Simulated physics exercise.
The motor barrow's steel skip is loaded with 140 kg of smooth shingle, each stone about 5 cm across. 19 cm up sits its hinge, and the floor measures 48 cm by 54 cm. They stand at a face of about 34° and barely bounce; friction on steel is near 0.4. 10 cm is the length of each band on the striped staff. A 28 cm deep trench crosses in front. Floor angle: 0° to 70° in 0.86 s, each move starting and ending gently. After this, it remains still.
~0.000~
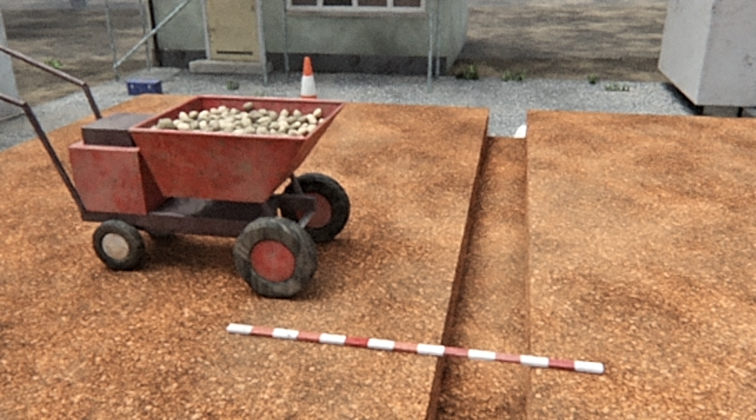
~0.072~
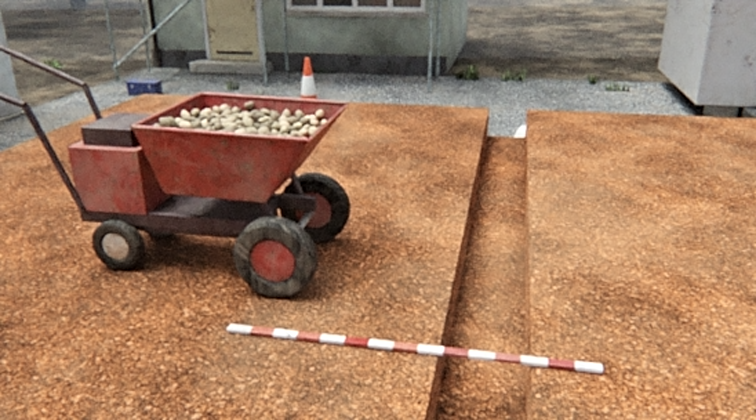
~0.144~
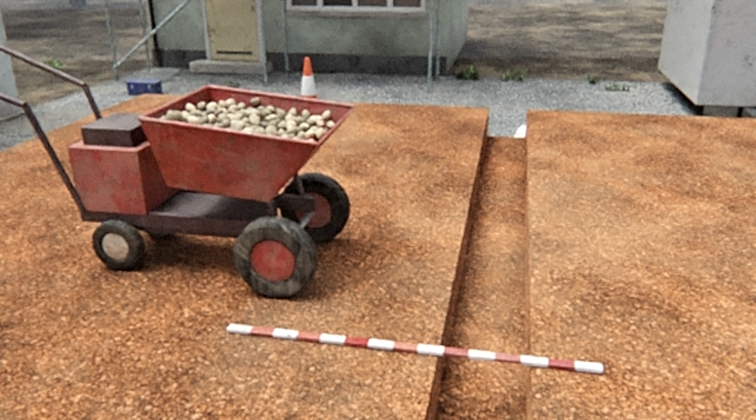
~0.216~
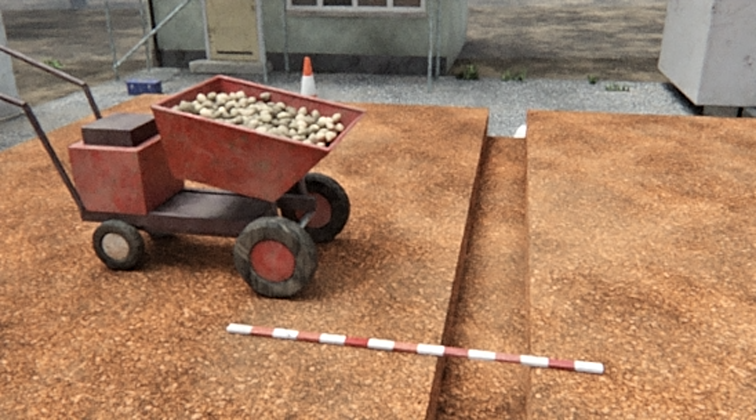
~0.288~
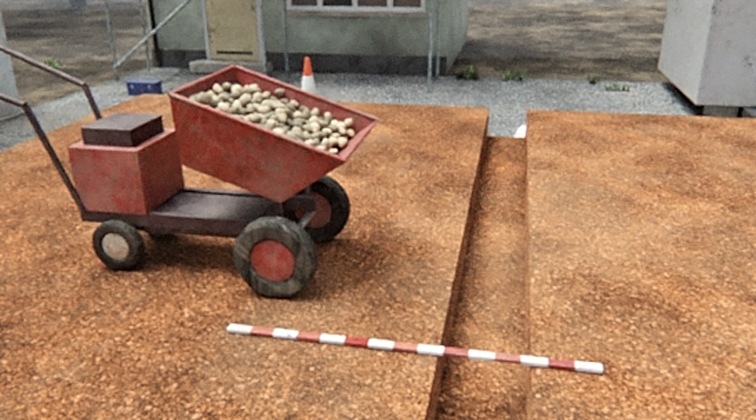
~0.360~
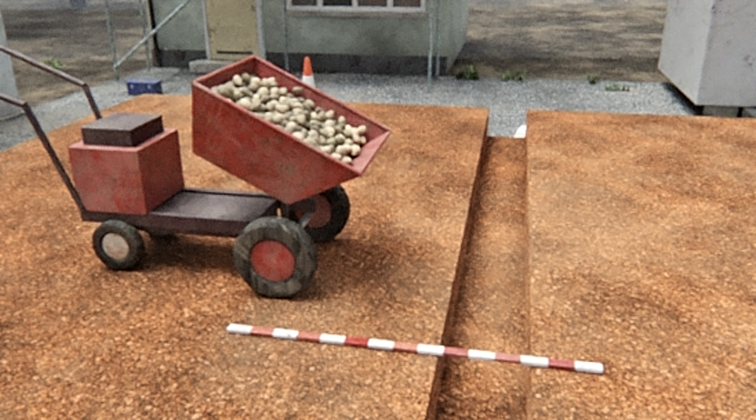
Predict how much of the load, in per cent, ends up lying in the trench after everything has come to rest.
Roughly 90 per cent of it.
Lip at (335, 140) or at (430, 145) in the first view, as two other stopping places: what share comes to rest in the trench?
First some 95, then 15 per cent.
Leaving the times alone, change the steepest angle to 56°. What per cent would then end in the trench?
Then close to 50 per cent.
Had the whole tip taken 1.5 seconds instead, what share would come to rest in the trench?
Around 90 per cent would end in the trench.
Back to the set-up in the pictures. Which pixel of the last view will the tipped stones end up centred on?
I'd point to around (485, 314).
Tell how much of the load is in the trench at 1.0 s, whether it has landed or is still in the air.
By that point it's something like 25 in a hundred.
After 0.6 s the floor is at 59°; 100 % in the skip; the foremost stones are at (403, 204).
After 1.0 s the floor is at 70°; 63 % in the skip, 10 % short of the trench, 27 % in the trench; the foremost stones are at (509, 339).
After 1.3 s the floor is at 70°; 23 % in the skip, 11 % short of the trench, 65 % in the trench; the foremost stones are at (525, 310).
After 3.3 s the floor is at 70°; 0 % in the skip, 10 % short of the trench, 90 % in the trench; the foremost stones are at (525, 317).
